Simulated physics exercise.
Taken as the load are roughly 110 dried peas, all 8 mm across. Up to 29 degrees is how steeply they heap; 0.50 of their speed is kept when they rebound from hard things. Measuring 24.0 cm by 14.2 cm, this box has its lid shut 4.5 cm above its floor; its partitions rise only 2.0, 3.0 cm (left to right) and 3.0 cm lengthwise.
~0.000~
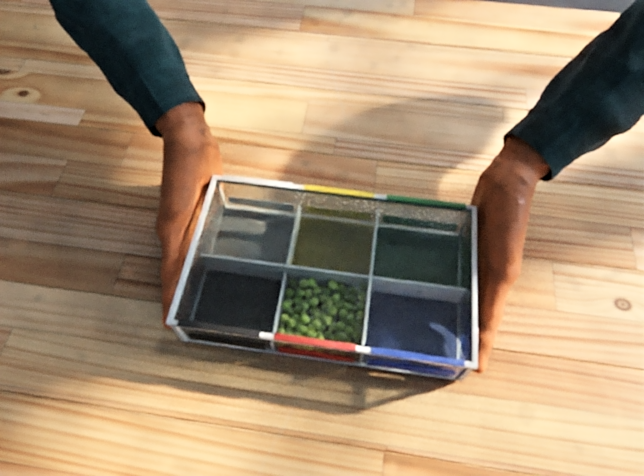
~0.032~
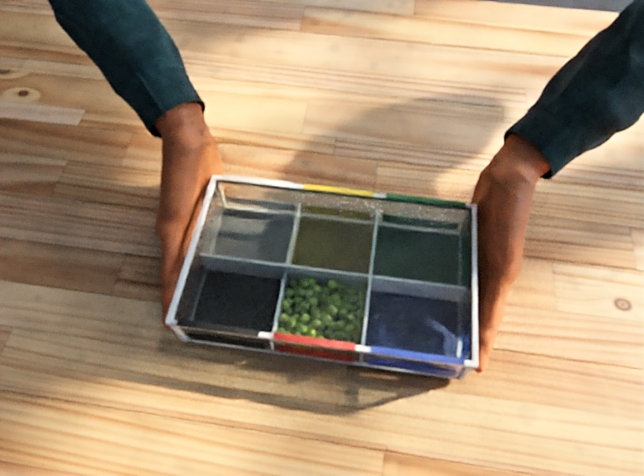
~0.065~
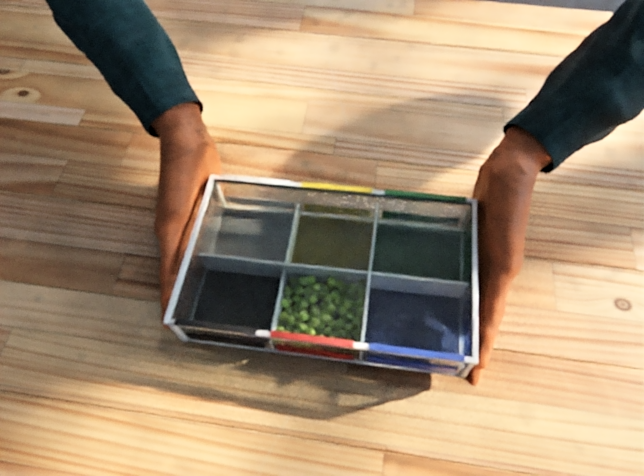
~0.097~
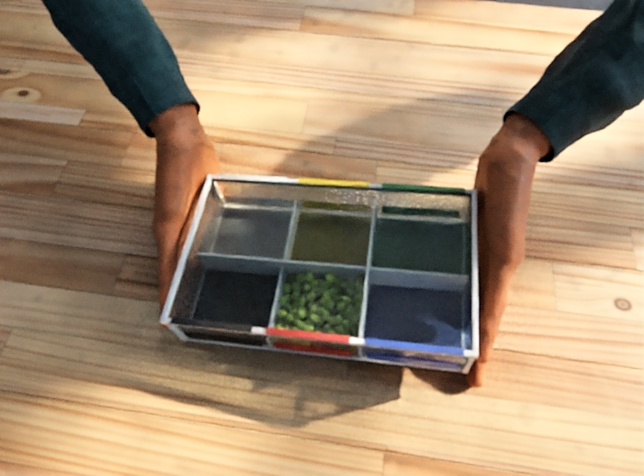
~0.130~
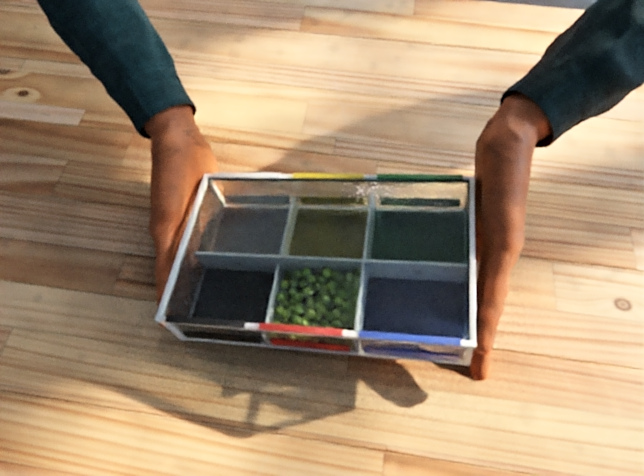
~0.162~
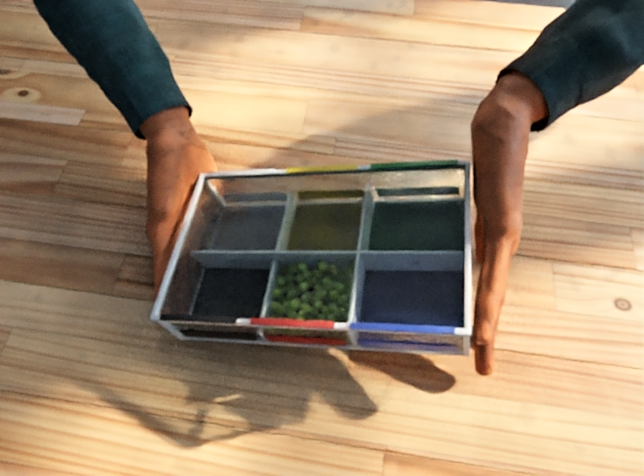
On a sunlit wooden table, two hands held a clear, six-section box with green peas in the front middle section, then tilted it slightly, raising its right side a little while the peas stayed put.
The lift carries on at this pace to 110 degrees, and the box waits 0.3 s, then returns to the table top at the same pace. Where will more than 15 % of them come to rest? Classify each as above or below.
Classification: Red compartment below, blue compartment below, green compartment below, yellow compartment below, white compartment above, black compartment above.
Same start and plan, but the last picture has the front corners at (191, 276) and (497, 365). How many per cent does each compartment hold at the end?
Each compartment ends with, in per cent, red 60, blue 30, green 10, yellow 0, white 0 and black 0.
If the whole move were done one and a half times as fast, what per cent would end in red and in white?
Red 0 %, white 20 %.
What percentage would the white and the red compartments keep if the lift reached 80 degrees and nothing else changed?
The white compartment would get 10 per cent and the red one 40 per cent.
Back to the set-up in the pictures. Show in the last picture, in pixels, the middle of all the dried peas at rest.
Estimated resting centre: Around (214, 289).
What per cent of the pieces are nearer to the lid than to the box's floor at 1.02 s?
About 80 per cent.
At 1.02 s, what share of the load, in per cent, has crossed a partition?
Reading: Close to 100 %.
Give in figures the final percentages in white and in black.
White 25; black 75.
Then, at 1.02 s, tilt 110 degrees; white 20 %, black 80 %.
After 1.59 s, tilt 60 degrees; white 20 %, black 80 %.
After 2.22 s, tilt 0 degrees; white 25 %, black 75 %.
By 2.7 s all is still; red 0 %, blue 0 %, green 0 %, yellow 0 %, white 25 %, black 75 %.
